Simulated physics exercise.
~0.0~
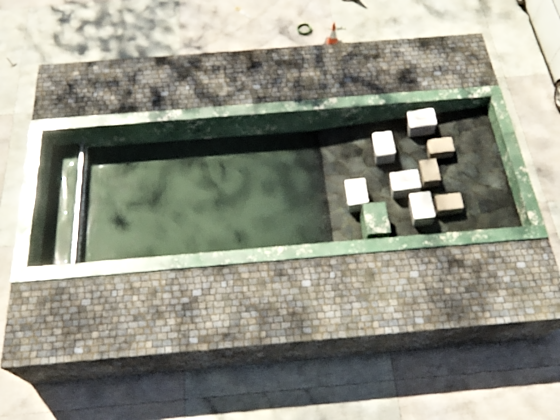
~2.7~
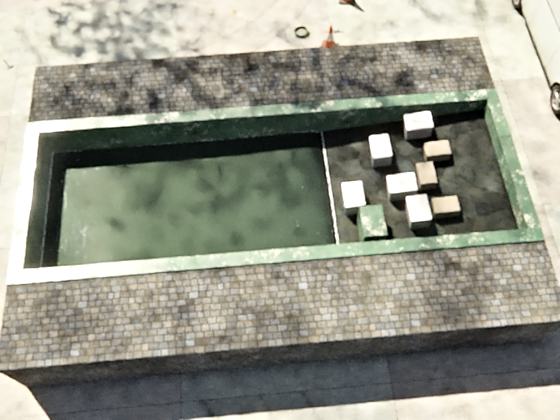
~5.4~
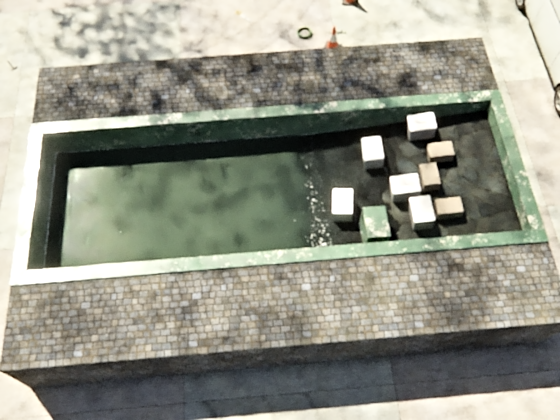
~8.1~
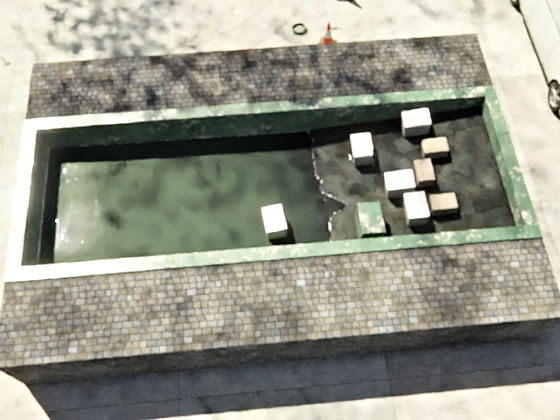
At the start, green water lies in a long basin edged with mottled brick, with a thin upright strip near its left end and a cluster of white, tan and green blocks on the dark slope at the right. The strip is then gone from the left, and a thin pale line stands at the water's edge beside the blocks, which hold their places. Next the edge breaks into white specks, and the two leftmost white blocks shift slightly left. Finally, the lower of these floats out in the green water, well left of the cluster, while the others remain on the slope.
